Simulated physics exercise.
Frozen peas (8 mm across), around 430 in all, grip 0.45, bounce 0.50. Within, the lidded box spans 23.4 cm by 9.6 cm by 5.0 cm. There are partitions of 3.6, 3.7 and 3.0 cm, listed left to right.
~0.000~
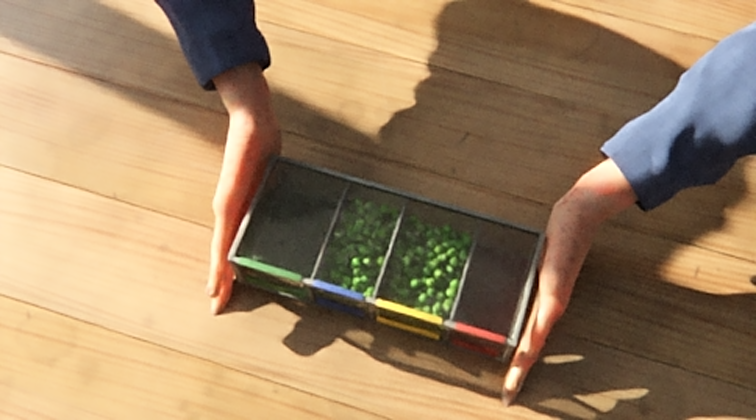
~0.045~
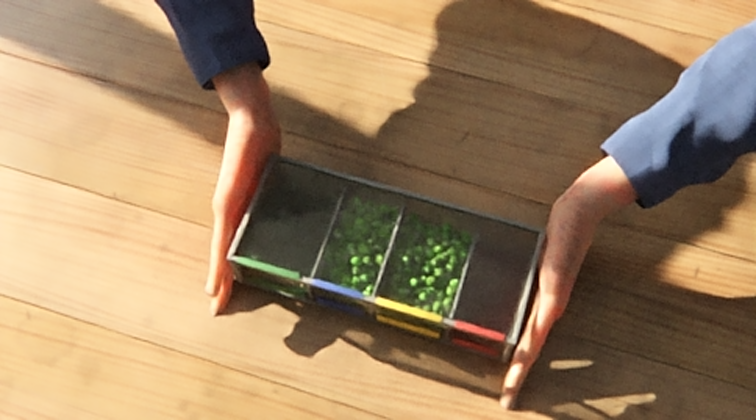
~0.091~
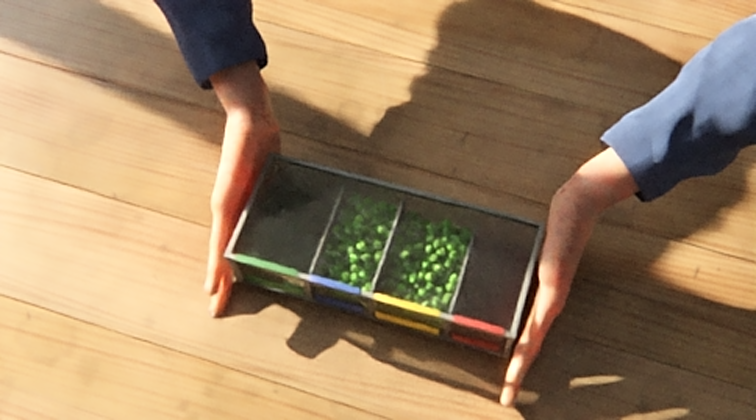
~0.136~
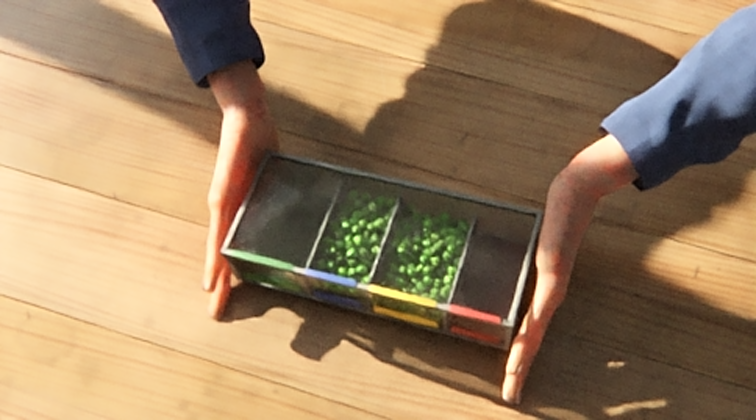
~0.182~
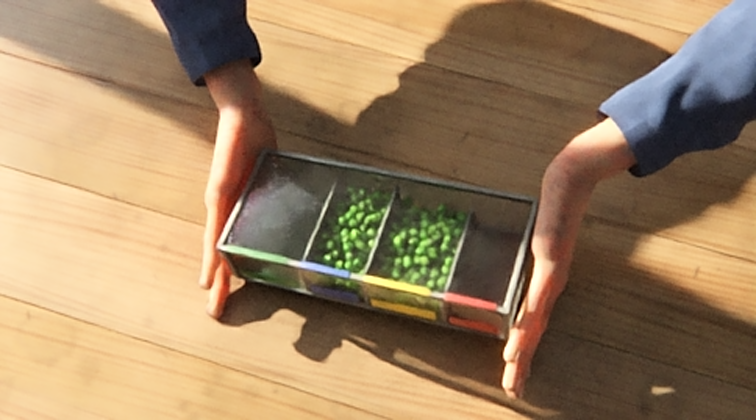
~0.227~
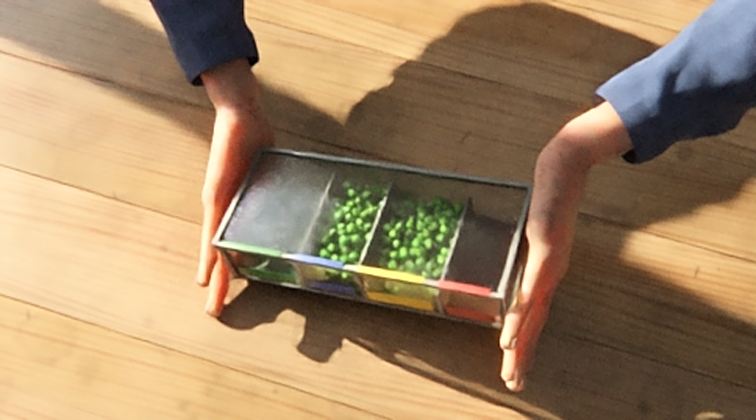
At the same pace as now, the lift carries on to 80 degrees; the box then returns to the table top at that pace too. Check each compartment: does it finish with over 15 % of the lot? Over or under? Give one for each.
Red compartment under; blue compartment over; green compartment under; yellow compartment over.
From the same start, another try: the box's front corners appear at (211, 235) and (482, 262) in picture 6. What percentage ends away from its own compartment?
Some 10 %.
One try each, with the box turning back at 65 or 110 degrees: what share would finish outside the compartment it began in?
About 10 and 20 per cent.
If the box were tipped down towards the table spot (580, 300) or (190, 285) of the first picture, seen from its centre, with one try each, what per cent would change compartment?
That would be close to 30 per cent and then close to 15 per cent.
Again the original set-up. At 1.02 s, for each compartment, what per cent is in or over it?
Red = 0, blue = 45, green = 5, yellow = 50 (percent).
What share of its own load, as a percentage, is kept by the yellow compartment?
Fraction kept: Approx. 90 %.
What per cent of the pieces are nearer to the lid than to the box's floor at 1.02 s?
Roughly 40 percent of the pieces.
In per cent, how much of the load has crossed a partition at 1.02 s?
Around 5 in a hundred.
After 1.02 s, tilt 80 degrees; blue 45 %, green 5 %, yellow 50 %.
Then, at 1.56 s, tilt 34 degrees; blue 40 %, green 5 %, yellow 50 %.
After 2.15 s, tilt 0 degrees; blue 40 %, green 10 %, yellow 50 %.
In the end, at 2.8 s, red 0 %, blue 40 %, green 10 %, yellow 50 %.
